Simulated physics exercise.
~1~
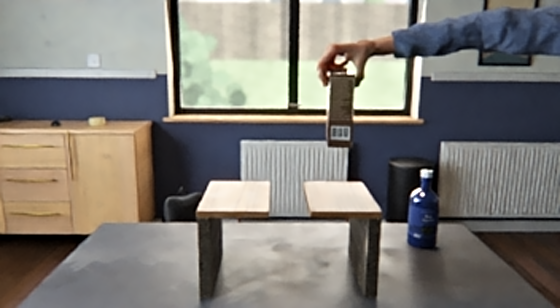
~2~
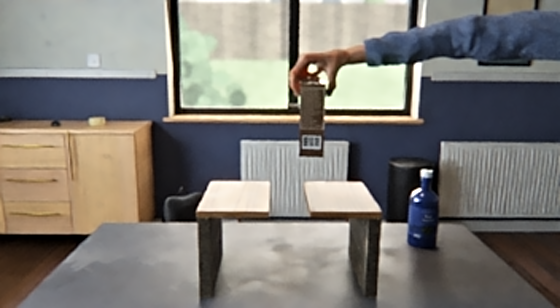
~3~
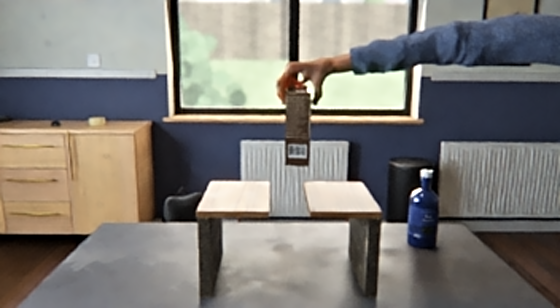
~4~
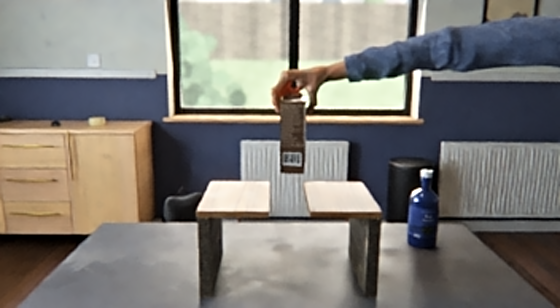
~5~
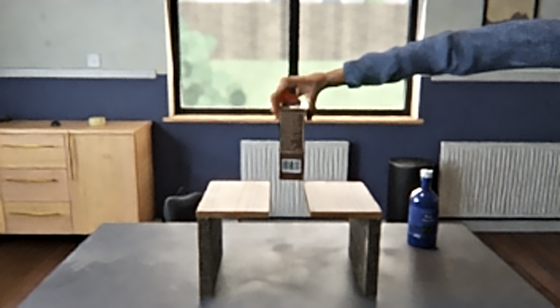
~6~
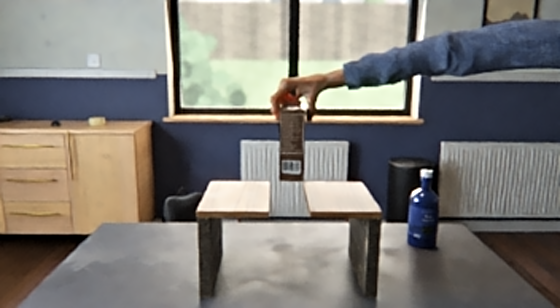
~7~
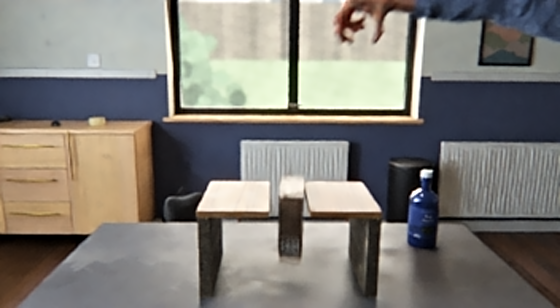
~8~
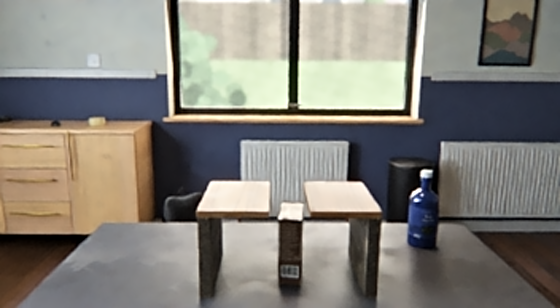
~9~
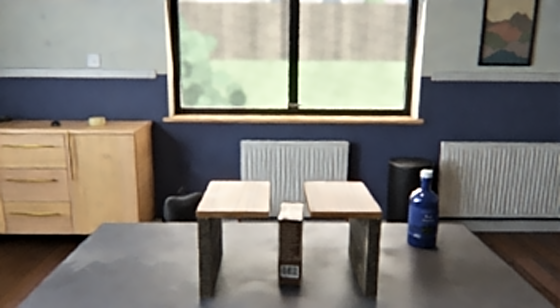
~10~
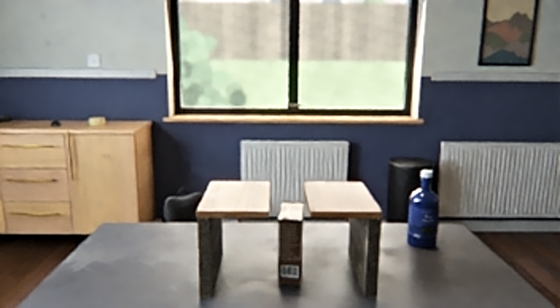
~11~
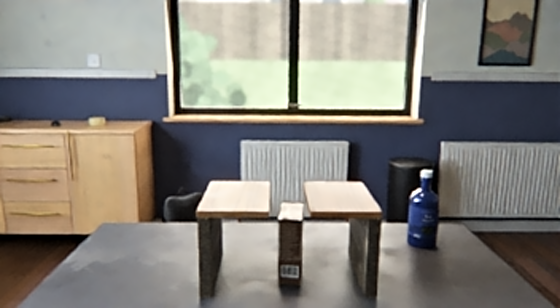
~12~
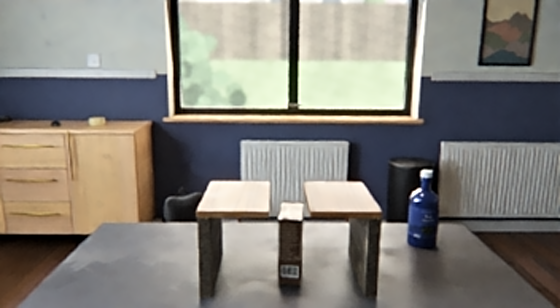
A hand held a small brown packet upright above the gap in a wooden-topped stand, shifted it left and lowered it, then let go, and it dropped through and stood upright on the table between the supports, near a blue bottle.
